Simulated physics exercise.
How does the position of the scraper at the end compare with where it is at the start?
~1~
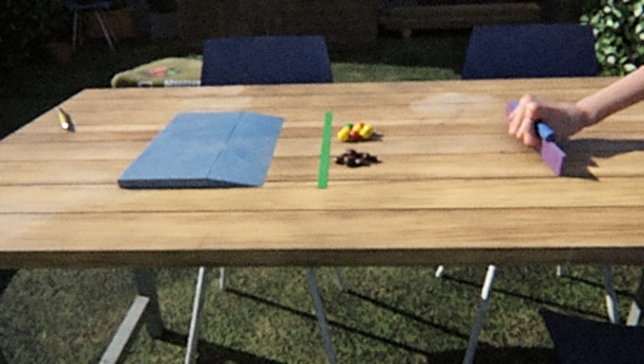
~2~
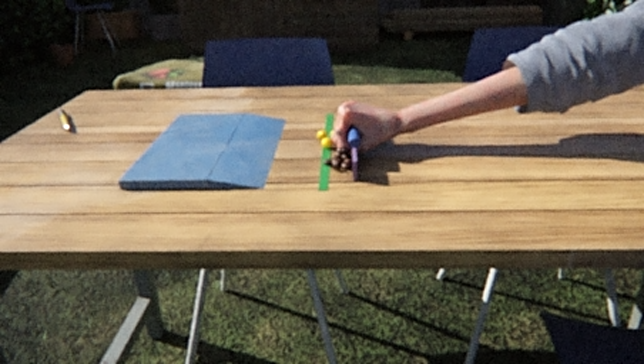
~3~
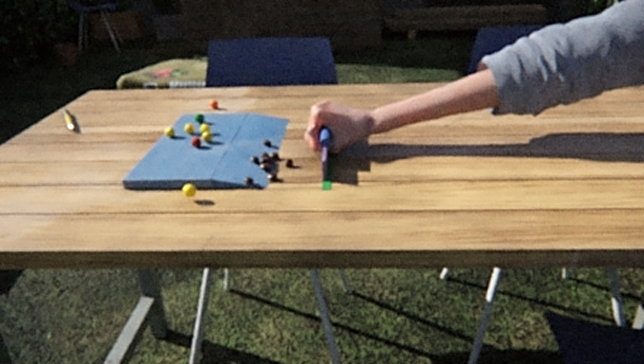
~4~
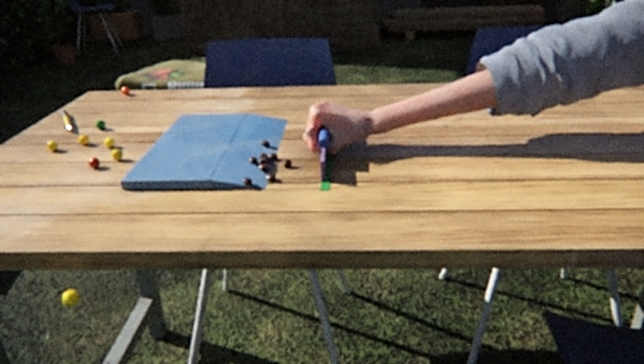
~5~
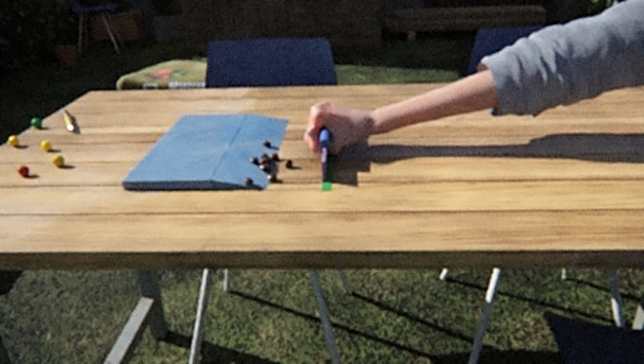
At the start the scraper is near the right side of the table, well away from the pieces. At the end it is farther left, held still at the green tape strip.
